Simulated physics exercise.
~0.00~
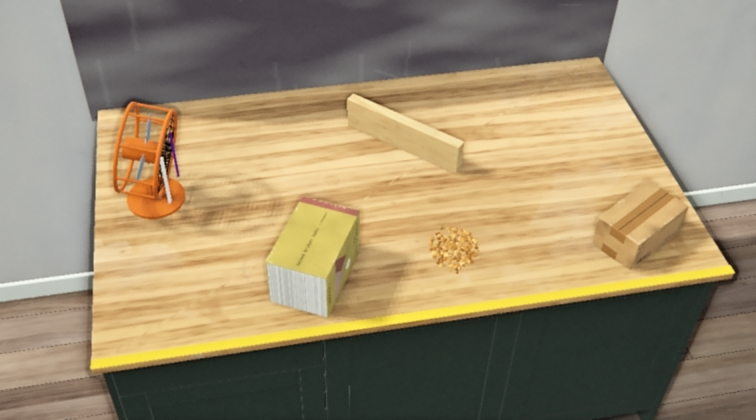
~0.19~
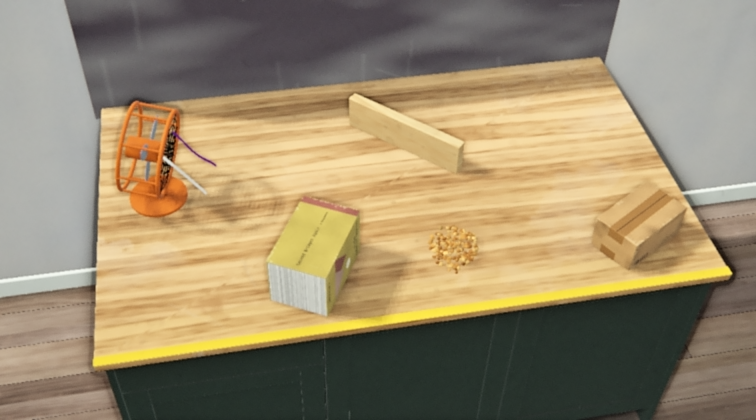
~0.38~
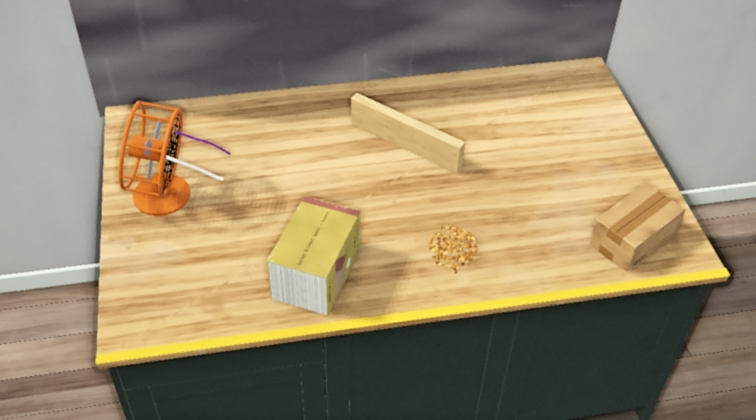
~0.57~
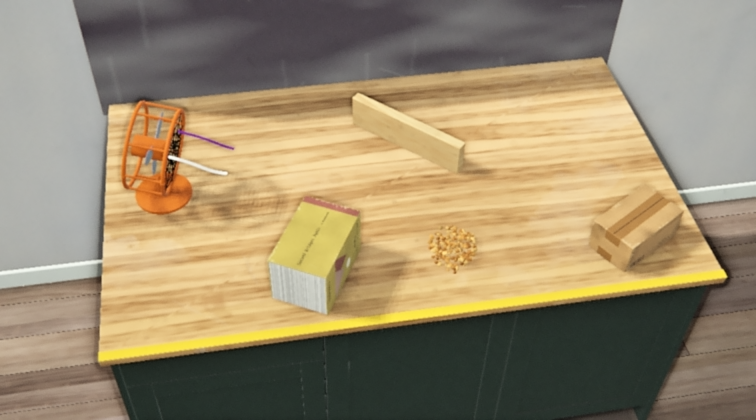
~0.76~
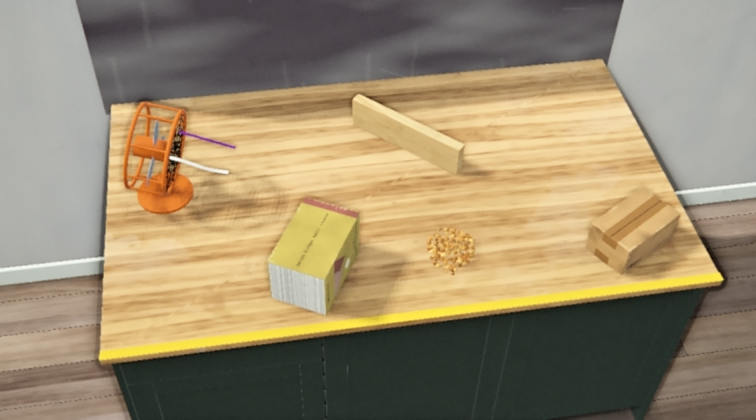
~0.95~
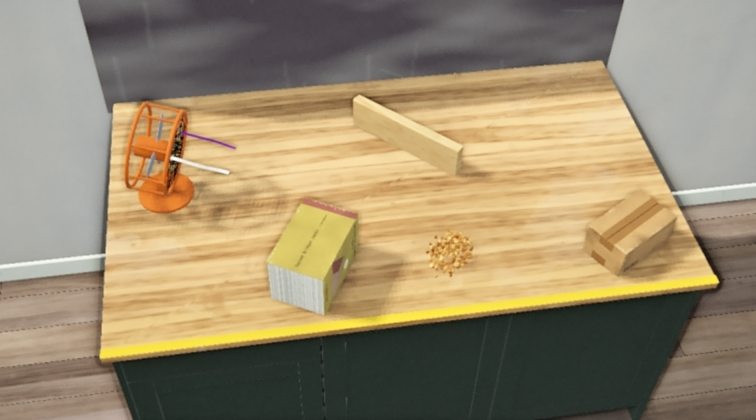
We see an orange desk fan on a wooden work table start up, its purple and white ribbons lifting and streaming right, while the book, board and box stay put and a scatter of crumbs barely shifts at the end.
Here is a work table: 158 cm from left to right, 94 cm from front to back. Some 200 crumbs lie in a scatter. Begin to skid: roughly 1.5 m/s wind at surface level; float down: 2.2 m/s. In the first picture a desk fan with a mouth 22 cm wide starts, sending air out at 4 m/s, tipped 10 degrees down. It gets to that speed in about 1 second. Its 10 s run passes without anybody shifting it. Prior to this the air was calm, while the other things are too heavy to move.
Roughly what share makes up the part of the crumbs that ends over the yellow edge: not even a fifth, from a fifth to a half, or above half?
It is above half.
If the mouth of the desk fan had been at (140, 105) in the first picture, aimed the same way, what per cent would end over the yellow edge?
In that case some 100 per cent.
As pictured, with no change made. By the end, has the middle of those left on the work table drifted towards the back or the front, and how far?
So it moved toward the front edge, something like 15 centimetres.
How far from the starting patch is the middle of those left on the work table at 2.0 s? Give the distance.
I'd guess near 20 cm.
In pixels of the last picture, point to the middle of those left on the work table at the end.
Roughly at (491, 296).
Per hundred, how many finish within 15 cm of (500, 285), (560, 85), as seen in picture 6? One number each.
Estimates in listed order: 25 %; 0 %.
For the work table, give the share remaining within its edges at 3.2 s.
Share at that time: Some 25 %.
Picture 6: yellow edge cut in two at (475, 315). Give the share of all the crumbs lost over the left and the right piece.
Estimate: Left ~ 0 %; right ~ 80 %.
After 2.0 s the count stands so, 76 % are over the yellow edge; the middle of those still in play is near (491, 296).
After 3.2 s the count stands so, 76 % are over the yellow edge; the middle of those still in play is near (491, 296).
After 5.5 s the count stands so, 76 % are over the yellow edge; the middle of those still in play is near (491, 296).
After 10.0 s, at the end, 76 % are over the yellow edge; the middle of those still in play is near (491, 296).
